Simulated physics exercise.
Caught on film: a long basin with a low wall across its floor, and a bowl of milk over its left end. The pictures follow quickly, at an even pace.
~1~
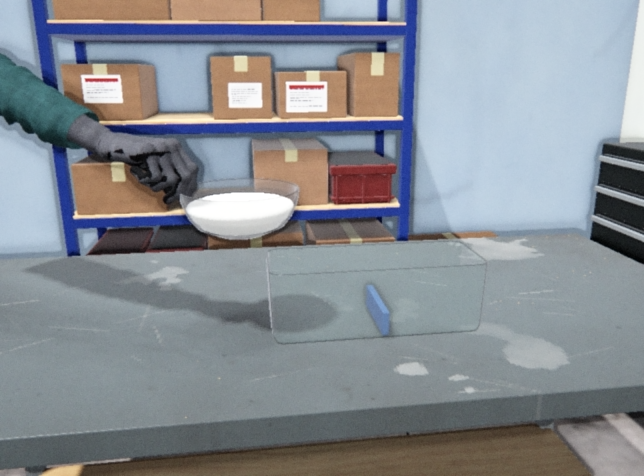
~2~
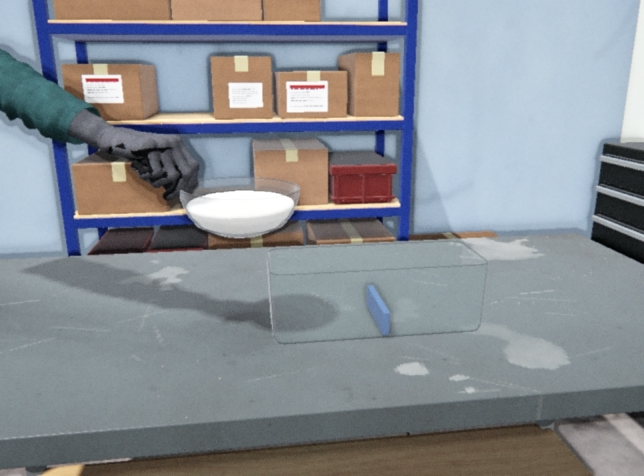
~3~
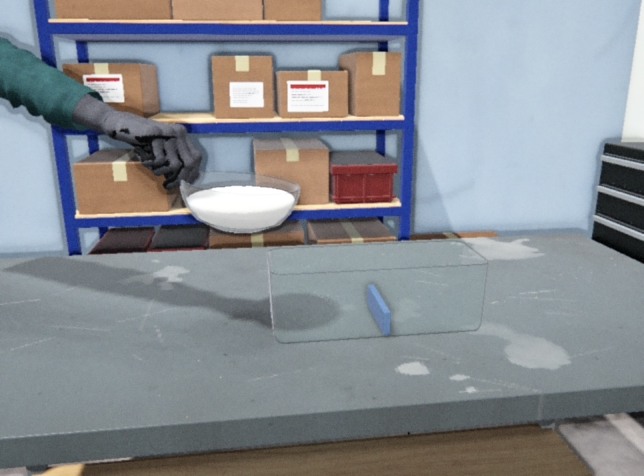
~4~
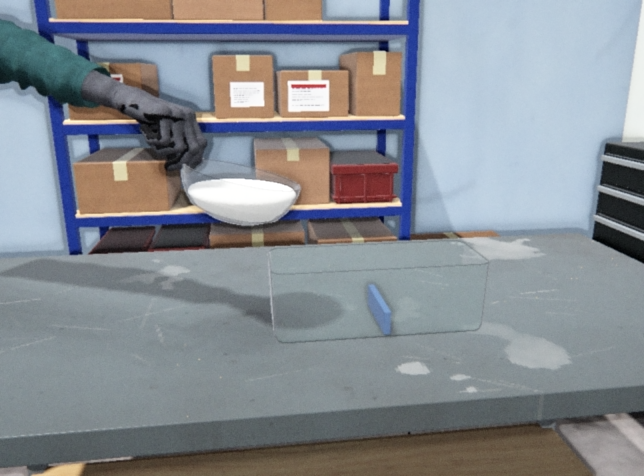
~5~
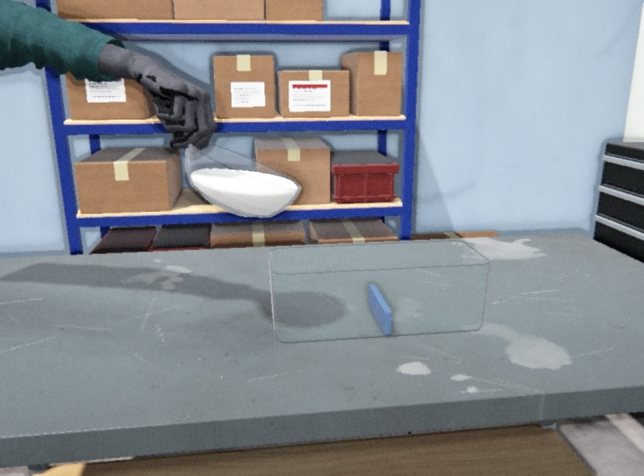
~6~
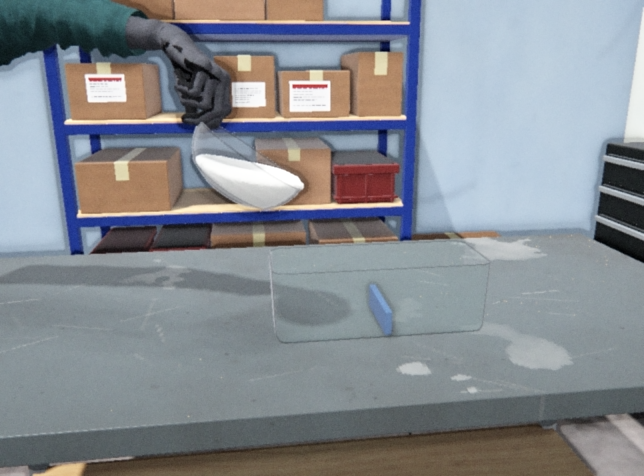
To begin with, a gloved hand holds a clear bowl of white liquid level above the left end of a long transparent basin with a low blue wall inside. The hand then rises and moves rightward, tilting the bowl gradually more steeply to the right, and the liquid shifts toward its right rim.
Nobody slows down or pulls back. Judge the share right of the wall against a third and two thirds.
The share right of the wall is from a third to two thirds.
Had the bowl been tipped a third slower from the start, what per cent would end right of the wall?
Close to 40 per cent.
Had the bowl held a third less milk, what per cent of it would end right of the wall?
About 35 per cent.
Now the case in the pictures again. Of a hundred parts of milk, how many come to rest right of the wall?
Roughly 50 in a hundred.
A moment on, the bowl is tipped right over and 16 per cent is still to pour, 9 is left of the wall and 0 right of it.
Next, the bowl is tipped right over and 0 per cent is still to pour, 38 is left of the wall and 59 right of it.
Then the bowl is tipped right over and 0 per cent is still to pour, 39 is left of the wall and 30 right of it.
Later the bowl is tipped right over and 1 per cent is still to pour, 42 is left of the wall and 46 right of it.
At rest 45 per cent lies left of the wall, 48 right of it and 7 outside.
